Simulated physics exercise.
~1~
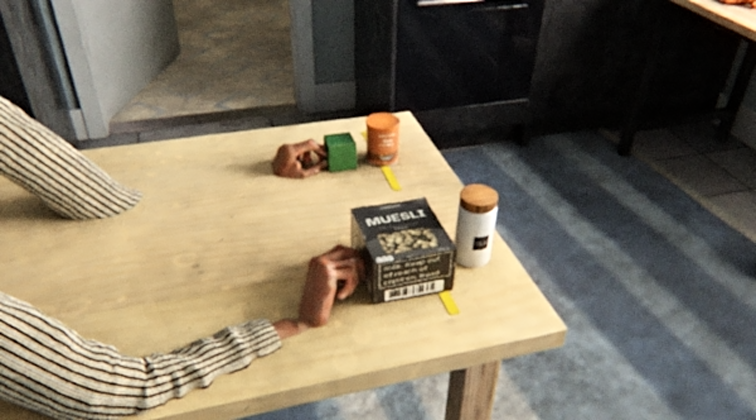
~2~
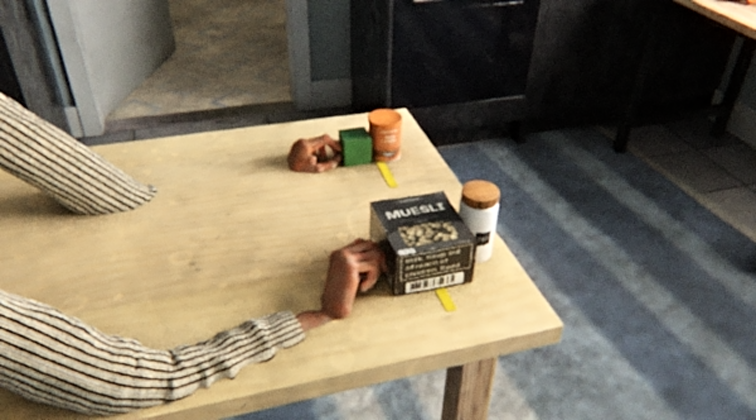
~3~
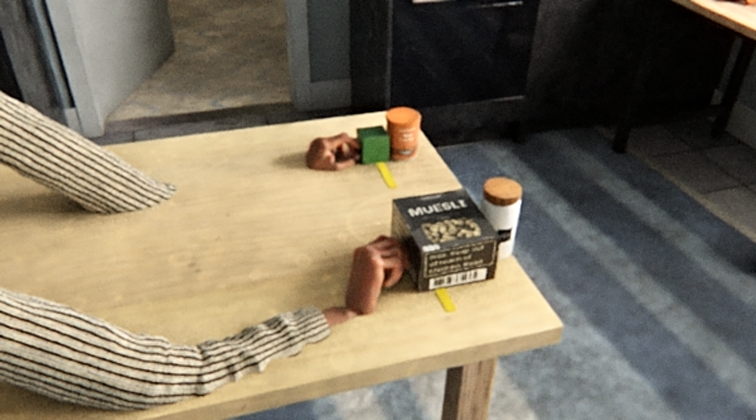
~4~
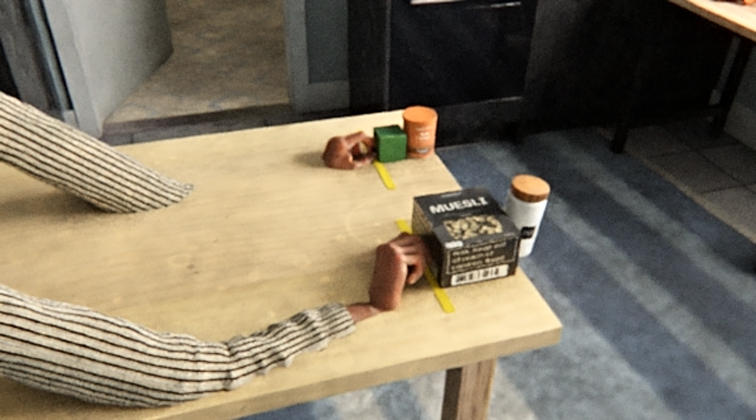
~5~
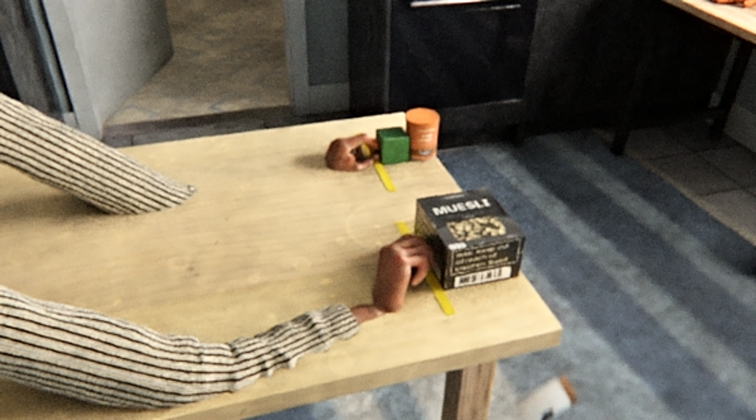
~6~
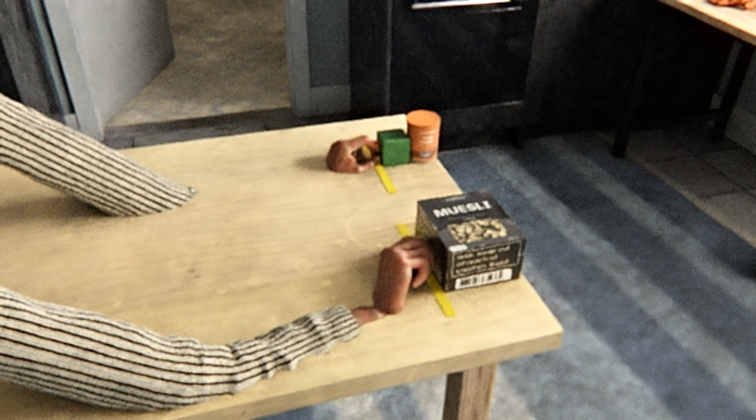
Striped-sleeved arms pushing a muesli box and green block rightward, knocking a white jar off the table while an orange pot stays on.
